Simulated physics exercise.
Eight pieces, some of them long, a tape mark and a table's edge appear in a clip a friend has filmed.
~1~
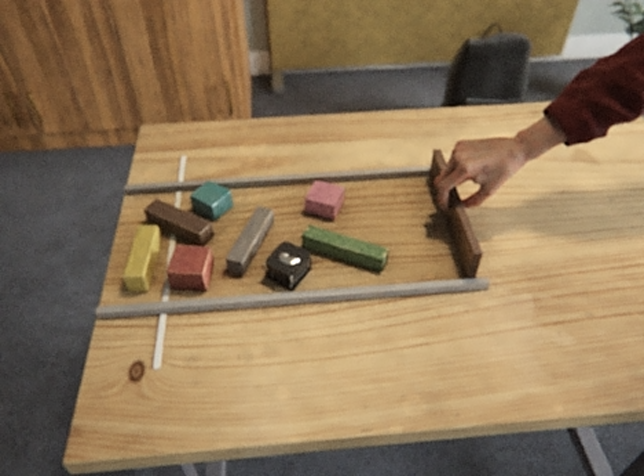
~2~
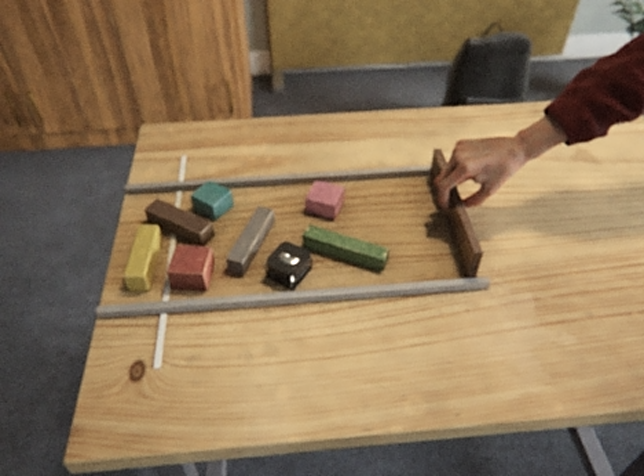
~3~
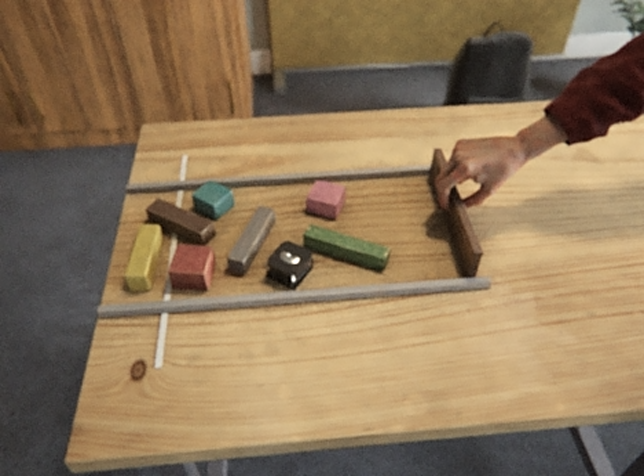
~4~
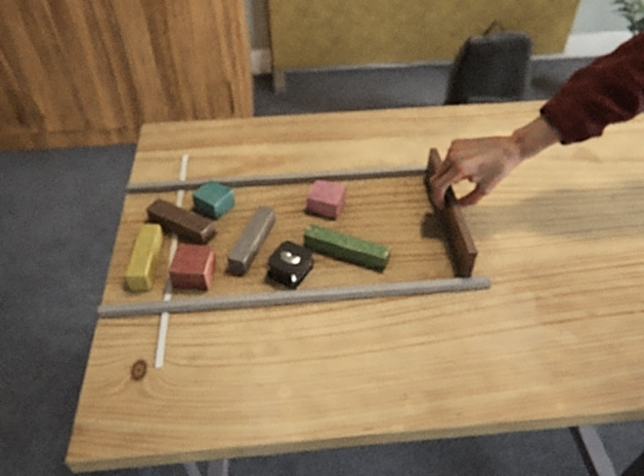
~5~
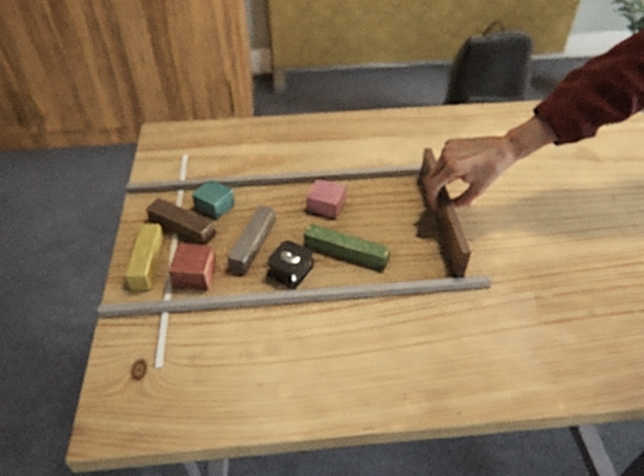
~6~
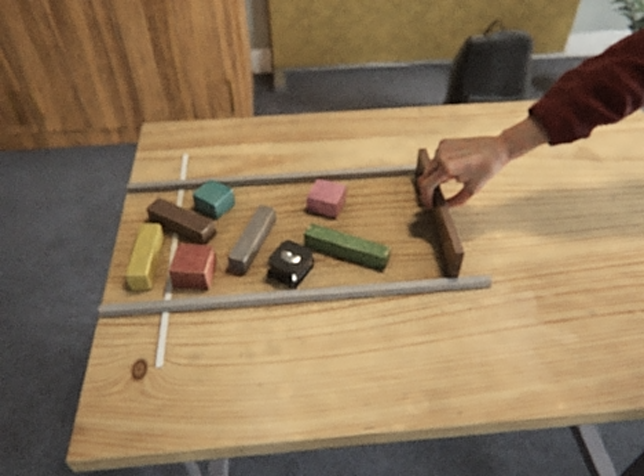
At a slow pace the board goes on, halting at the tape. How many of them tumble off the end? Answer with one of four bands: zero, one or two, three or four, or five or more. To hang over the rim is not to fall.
Three or four.
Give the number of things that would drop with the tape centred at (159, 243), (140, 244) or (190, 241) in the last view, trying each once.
The counts: 4, 6 and 2.
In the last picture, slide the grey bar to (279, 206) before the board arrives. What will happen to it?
Lab note: Started there, it remains on top.
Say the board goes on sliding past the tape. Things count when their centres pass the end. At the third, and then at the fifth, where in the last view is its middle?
Roughly (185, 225) and then roughly (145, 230).
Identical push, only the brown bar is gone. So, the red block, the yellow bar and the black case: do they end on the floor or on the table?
Outcome for the red block: It drops; for the yellow bar: It drops; for the black case: It stays.
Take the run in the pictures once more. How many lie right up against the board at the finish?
2 end up touching it.
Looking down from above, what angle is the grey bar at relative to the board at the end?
Close to 30°.
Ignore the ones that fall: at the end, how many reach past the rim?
I'd say 2 of them.
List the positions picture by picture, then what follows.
The first picture shows yellow bar (143, 257); brown bar (179, 223); red block (191, 268); board (453, 210); tape (172, 244).
The second picture shows brown bar (179, 222); turquoise block (212, 200).
The third picture shows red block (193, 267); grey bar (252, 239).
The fourth picture shows yellow bar (145, 256); board (448, 209).
The fifth picture shows brown bar (181, 221); pink block (326, 198).
The sixth picture shows yellow bar (146, 256); brown bar (181, 221); red block (193, 266); board (437, 209); tape (175, 242).
A little later, none off yet; yellow bar at rest near (146, 256); brown bar at rest near (181, 221); red block at rest near (193, 266).
Next, none off yet; yellow bar shifted a little near (107, 262); brown bar shifted about its own width near (131, 228); red block shifted about its own width near (137, 268).
When it is over, the number that fall off is three or four; down, red block, brown bar and yellow bar.
